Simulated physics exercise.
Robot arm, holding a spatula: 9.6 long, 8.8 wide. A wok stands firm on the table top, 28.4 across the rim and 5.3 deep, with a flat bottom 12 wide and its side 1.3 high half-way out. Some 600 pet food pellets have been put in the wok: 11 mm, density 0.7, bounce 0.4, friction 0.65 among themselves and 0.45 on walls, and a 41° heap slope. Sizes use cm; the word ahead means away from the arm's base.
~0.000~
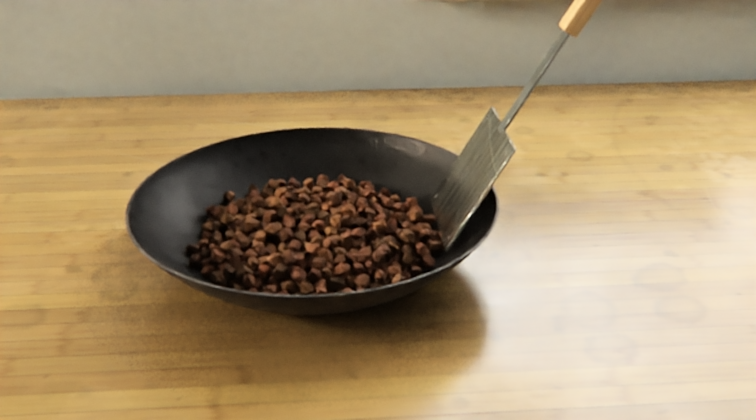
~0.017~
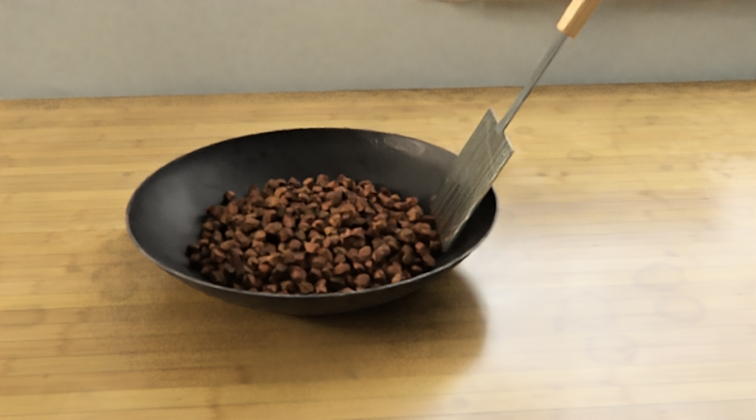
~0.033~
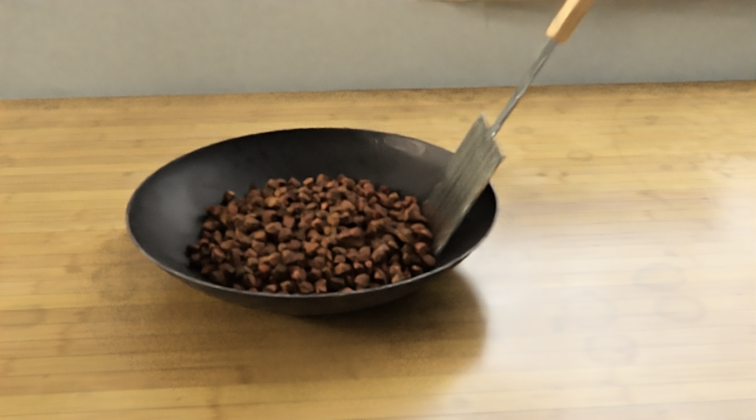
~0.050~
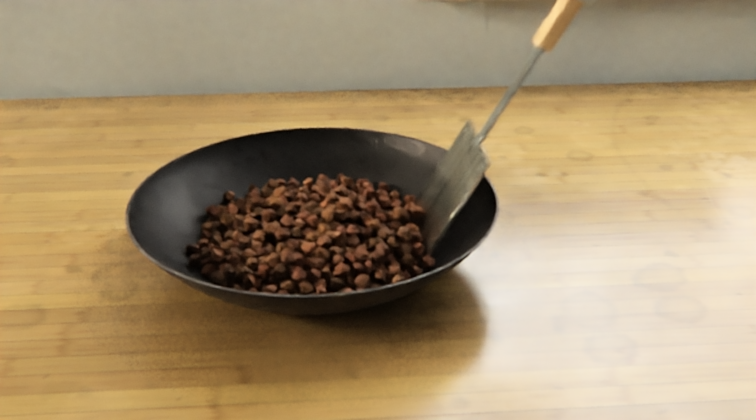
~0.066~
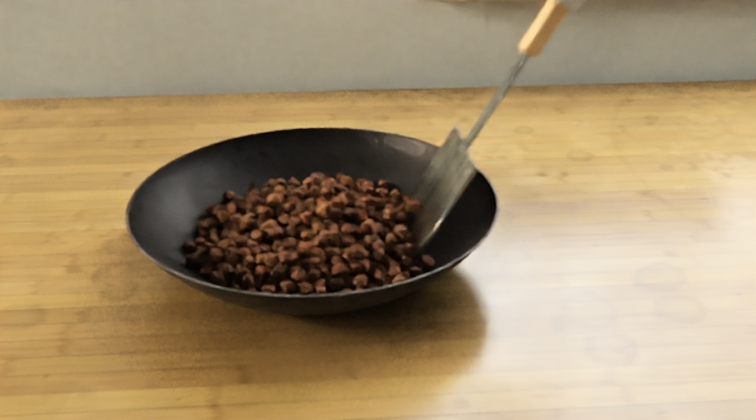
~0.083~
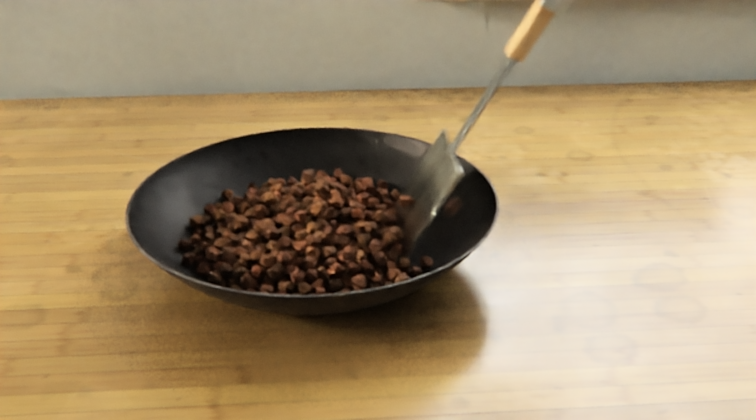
On a light, wood-grained table top against a pale grey wall, seen from slightly above by a still camera, sits a round black wok. It holds a mound of reddish-brown pellets, with a flat metal spatula with a light wooden handle leaning in at the right. The spatula slides a short way left and slightly down into the mound, nudging the nearest pellets leftward, while the wok stays still.
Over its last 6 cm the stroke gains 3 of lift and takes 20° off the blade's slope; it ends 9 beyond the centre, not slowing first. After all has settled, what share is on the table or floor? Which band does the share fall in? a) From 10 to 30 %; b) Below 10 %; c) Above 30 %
Answer: A.
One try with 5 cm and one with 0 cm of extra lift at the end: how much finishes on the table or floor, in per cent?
First try about 25 %, second try about 25 %.
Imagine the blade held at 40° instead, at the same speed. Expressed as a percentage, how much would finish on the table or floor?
Around 20 in a hundred.
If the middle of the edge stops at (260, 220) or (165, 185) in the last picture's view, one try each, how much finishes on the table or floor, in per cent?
Close to 0 and close to 40 per cent, respectively.
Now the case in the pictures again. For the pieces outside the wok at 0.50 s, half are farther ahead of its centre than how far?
18 cm.
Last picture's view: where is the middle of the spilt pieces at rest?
Near pixel (86, 260).
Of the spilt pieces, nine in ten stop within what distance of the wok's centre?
Distance from centre: Approx. 25 cm.
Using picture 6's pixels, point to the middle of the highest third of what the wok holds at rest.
You'll find it at about (189, 211).
After 0.17 s, sloping 60°, highest piece 10 above the table; 599 in the wok, 2 on the blade or in flight.
After 0.26 s, sloping 53°, highest piece 11 above the table; 592 in the wok, 9 on the blade or in flight.
After 0.50 s, sloping 40°, highest piece 8 above the table; 479 in the wok, 109 on the table or floor, 13 on the blade or in flight.
After 1.55 s, sloping 40°, highest piece 6 above the table; 479 in the wok, 122 on the table or floor.
In the end, 479 in the wok, 122 on the table or floor. That is 20 % on the table or floor.
